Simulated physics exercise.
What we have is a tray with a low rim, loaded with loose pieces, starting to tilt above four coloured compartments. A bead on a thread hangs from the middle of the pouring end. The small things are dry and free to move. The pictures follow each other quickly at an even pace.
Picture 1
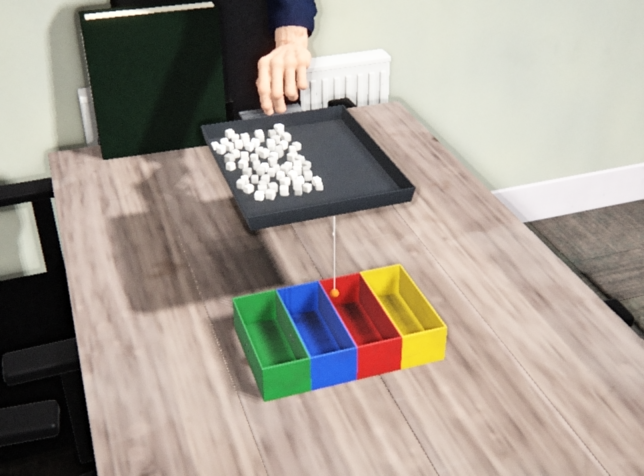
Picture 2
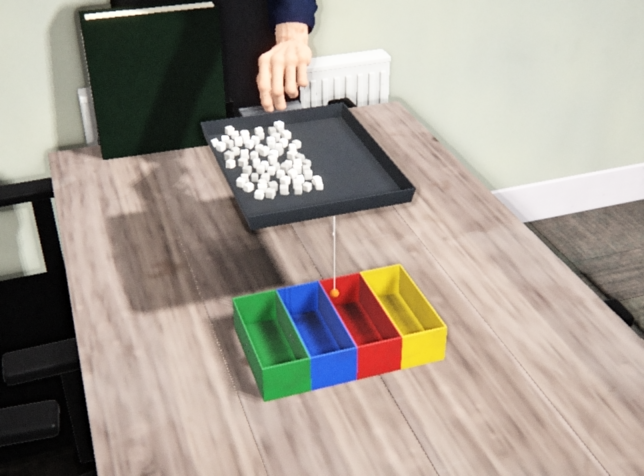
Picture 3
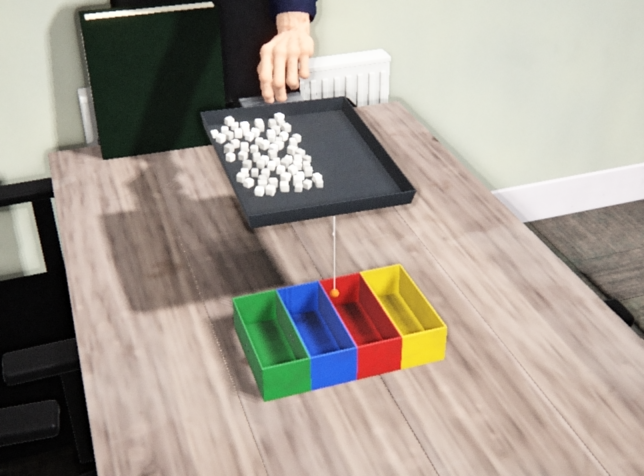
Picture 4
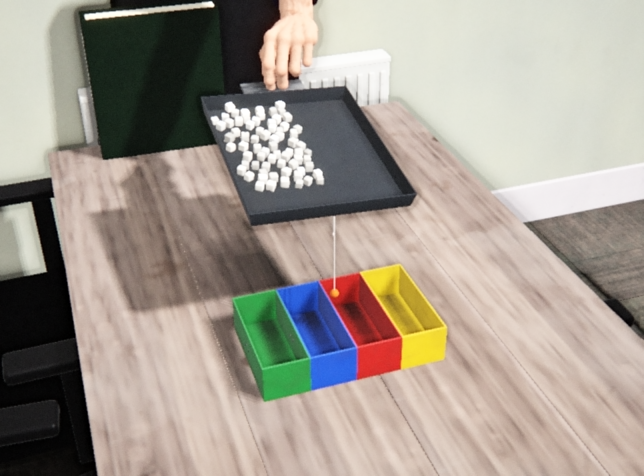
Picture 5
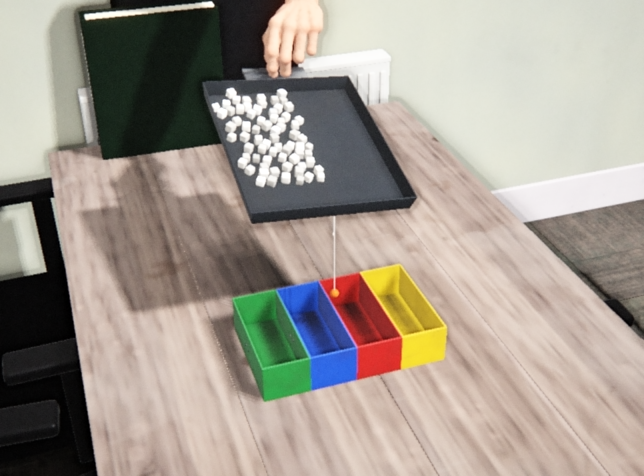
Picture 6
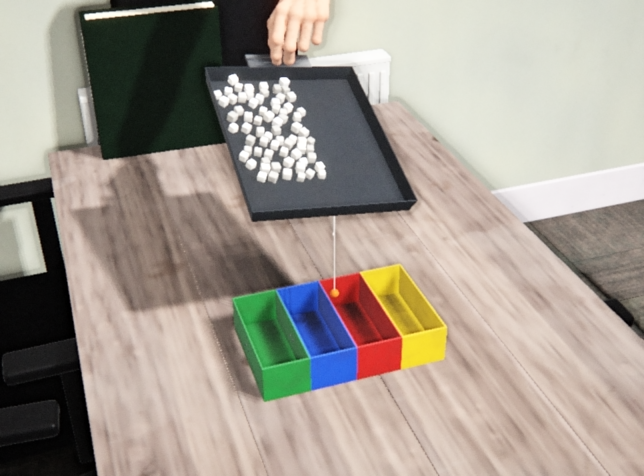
A dark tray holding loose white cubes starts nearly level, then tilts gradually as a hand at its far edge rises, its near right corner lowest, above a row of green, blue, red and yellow compartments on a wooden table.
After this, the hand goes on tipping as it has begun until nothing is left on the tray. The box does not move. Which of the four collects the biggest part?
The yellow cell gets the most.
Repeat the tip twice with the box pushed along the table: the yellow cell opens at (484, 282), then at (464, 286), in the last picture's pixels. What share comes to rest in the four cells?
The first gives 100 %, the second 100 %.
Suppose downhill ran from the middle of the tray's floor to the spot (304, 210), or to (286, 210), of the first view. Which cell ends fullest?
First that green cell, then the cell in green.
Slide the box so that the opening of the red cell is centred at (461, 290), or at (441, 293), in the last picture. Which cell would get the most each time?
At the first place the blue cell, at the second the blue one.
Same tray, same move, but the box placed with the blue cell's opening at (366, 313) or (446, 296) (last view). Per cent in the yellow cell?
Near 10 % and 0 %.
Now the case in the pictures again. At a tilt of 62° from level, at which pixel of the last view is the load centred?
Near (359, 196).
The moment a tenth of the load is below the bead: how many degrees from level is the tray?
At some 80 degrees.
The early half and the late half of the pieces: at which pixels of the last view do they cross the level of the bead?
First near (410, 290), later near (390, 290).
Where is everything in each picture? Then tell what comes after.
Corners of the pouring end at (251, 215) and (412, 187), level; middle of the load at (272, 162), sugar cubes; bead on its thread at (334, 293); green cell at (287, 377); blue cell at (334, 366); red cell at (379, 355); yellow cell at (424, 345), in the first frame.
Corners of the pouring end at (251, 215) and (412, 187), level; middle of the load at (272, 160), in the second frame.
Corners of the pouring end at (251, 214) and (412, 189), tipped barely, lowest at the right corner; middle of the load at (272, 155), in the third frame.
Corners of the pouring end at (252, 212) and (413, 192), tipped a little, lowest at the right corner; middle of the load at (273, 146), in the fourth frame.
Corners of the pouring end at (254, 211) and (414, 195), tipped clearly, lowest at the right corner; middle of the load at (274, 138), in the fifth frame.
Corners of the pouring end at (255, 209) and (414, 198), tipped clearly, lowest at the right corner; middle of the load at (276, 131); green cell at (287, 377); blue cell at (334, 366); red cell at (379, 355); yellow cell at (424, 345), in the sixth frame.
Soon after the last picture, tray tipped steeply; all on the tray.
A little later, tray tipped right over; about two thirds on the tray; about a quarter in the yellow cell; a small part in the red cell; a small part falling or outside the box.
Later still, tray tipped past a quarter turn; about half in the yellow cell; about a third in the red cell; a small part in the blue cell; a small part falling or outside the box.
At rest, tray tipped past a quarter turn; about half in the yellow cell; about a third in the red cell; a small part in the blue cell; none in the green cell; a small part outside the box.
